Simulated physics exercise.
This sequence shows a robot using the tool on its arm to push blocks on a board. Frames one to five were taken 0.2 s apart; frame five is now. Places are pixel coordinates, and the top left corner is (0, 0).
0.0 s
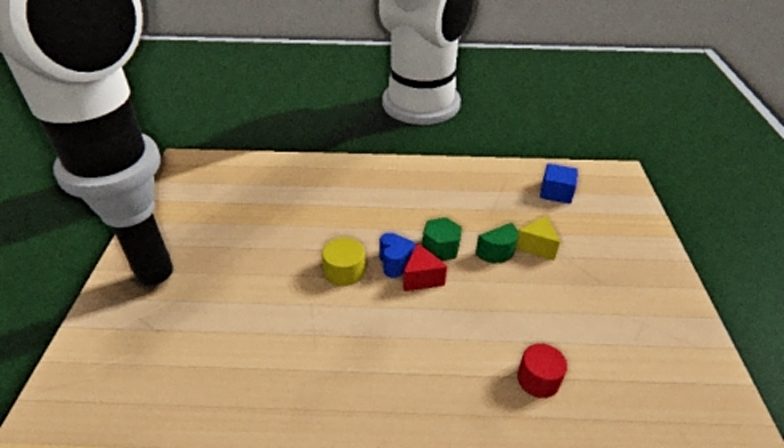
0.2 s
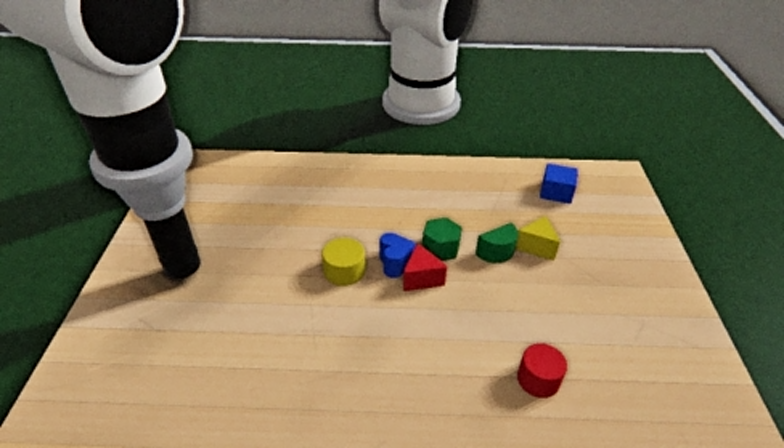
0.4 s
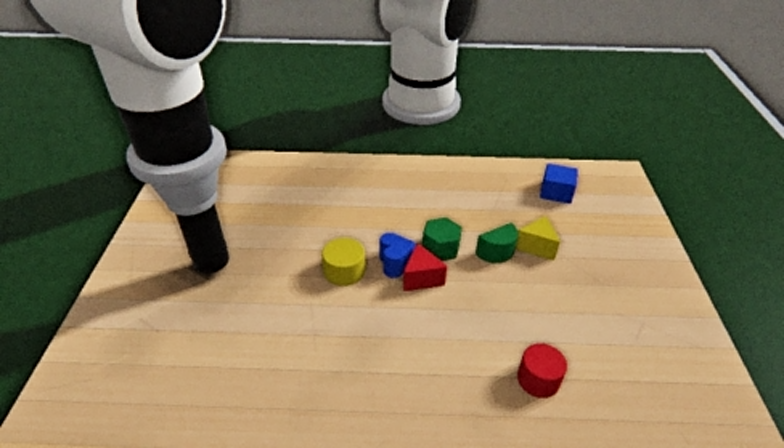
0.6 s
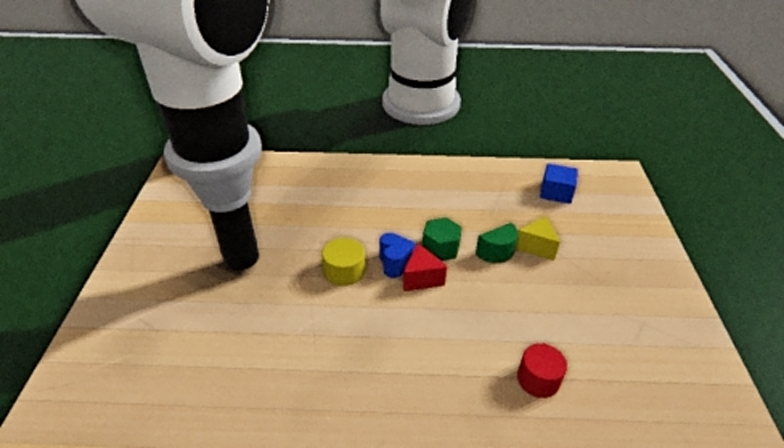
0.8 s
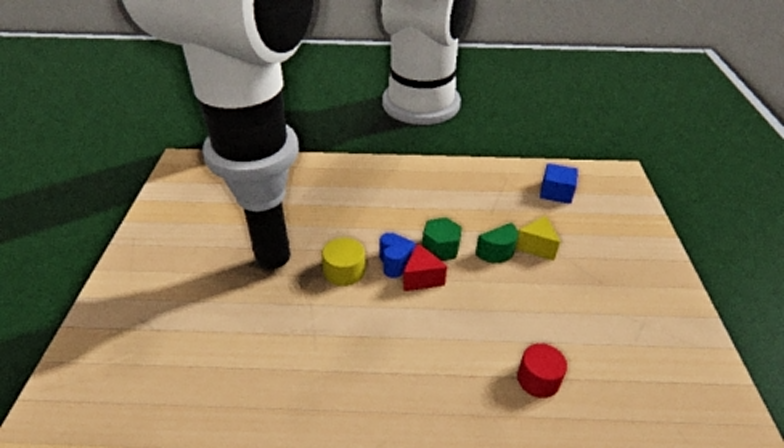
At first, a robot arm holds its dark tool near the left edge of a wooden board scattered with yellow, blue, red and green blocks. The tool then slides steadily right across the board, drawing close to the yellow round block, while all the blocks stay still.
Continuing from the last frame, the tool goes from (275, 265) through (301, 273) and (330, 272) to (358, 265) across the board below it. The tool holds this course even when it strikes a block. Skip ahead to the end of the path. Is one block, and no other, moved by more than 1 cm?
No, it doesn't check out.
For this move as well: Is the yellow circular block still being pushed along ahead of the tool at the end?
Short answer: Yes.
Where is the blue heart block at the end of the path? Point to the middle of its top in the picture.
Somewhere near (429, 240).
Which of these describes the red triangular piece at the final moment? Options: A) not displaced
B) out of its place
That would be B.
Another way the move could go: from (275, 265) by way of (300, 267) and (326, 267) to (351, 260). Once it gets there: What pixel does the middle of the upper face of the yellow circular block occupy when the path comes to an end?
Its top face will be centred at roughly (385, 252).
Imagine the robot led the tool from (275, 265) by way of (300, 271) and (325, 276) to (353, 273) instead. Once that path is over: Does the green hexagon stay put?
In short: No.
What follows on the original path. Halfway along, tool at (316, 266); yellow circular block at (354, 251).
At the end, tool at (357, 257); yellow circular block at (396, 244); blue heart block at (429, 240); red triangular piece at (440, 263), turned 45° clockwise; green hexagon at (456, 225), turned 25° anticlockwise.
